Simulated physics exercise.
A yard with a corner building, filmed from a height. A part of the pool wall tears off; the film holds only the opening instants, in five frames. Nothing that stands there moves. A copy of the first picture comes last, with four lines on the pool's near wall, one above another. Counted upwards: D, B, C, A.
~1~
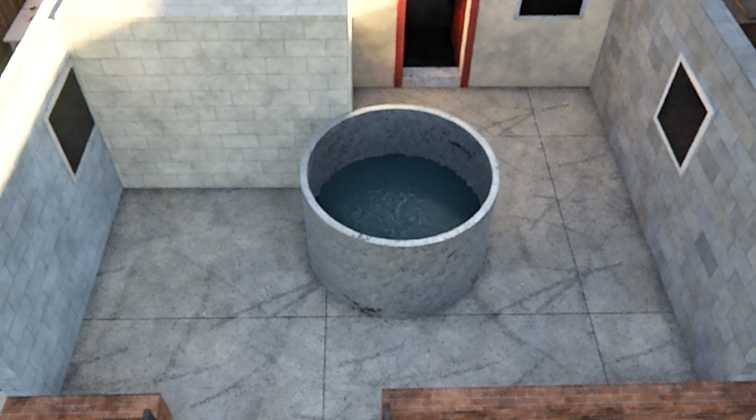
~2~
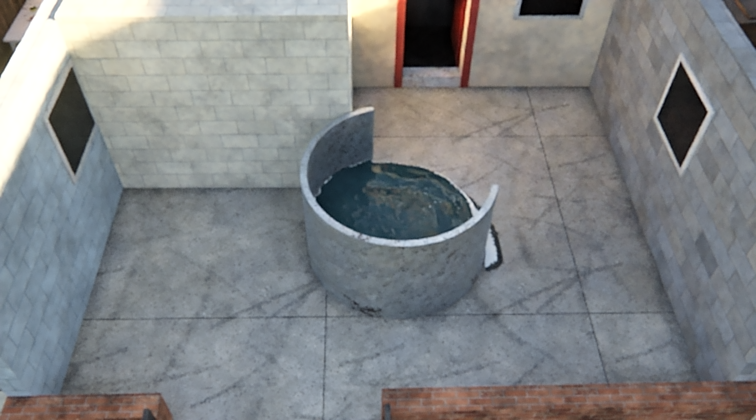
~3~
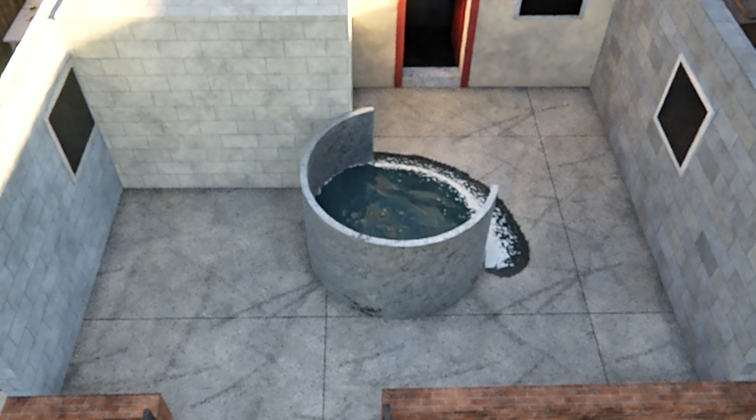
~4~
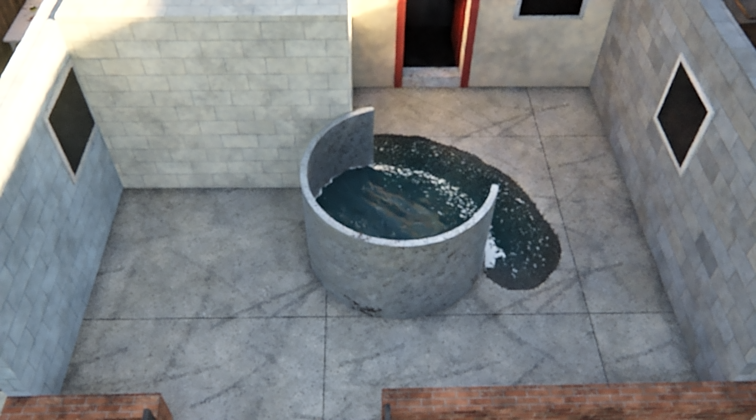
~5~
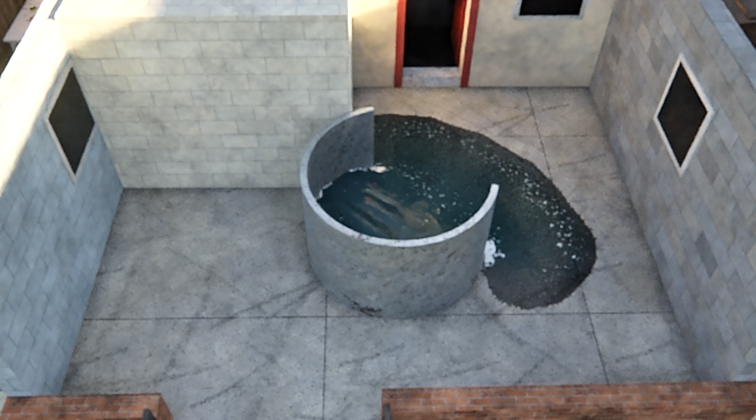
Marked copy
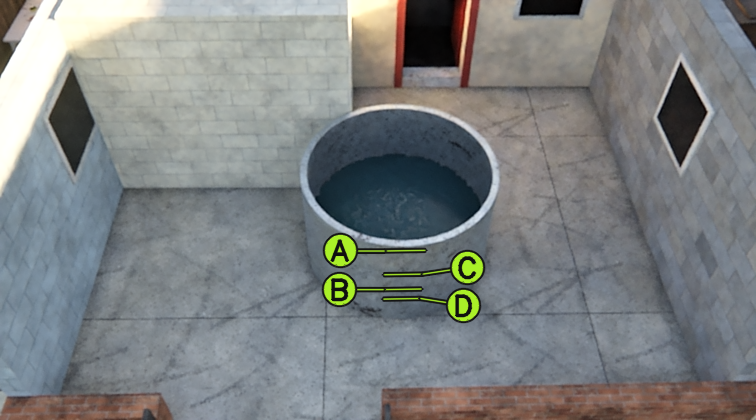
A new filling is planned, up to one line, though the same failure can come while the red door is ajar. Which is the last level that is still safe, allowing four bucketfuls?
Choose B.
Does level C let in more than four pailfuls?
Yes, that goes wrong.
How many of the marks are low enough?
Two of the four.
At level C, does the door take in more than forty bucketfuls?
No, it does not.
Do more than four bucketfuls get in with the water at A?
Yes, that goes wrong.
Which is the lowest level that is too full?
C it is.
On the marked copy, A at (404, 250); B at (402, 289); C at (403, 274); D at (401, 298); from the bottom up D, B, C, A.
For level A, dozens of bucketfuls pour in.
For level B, a bucket or two gets in.
For level C, about 11 bucketfuls get in.
For level D, nothing gets over.
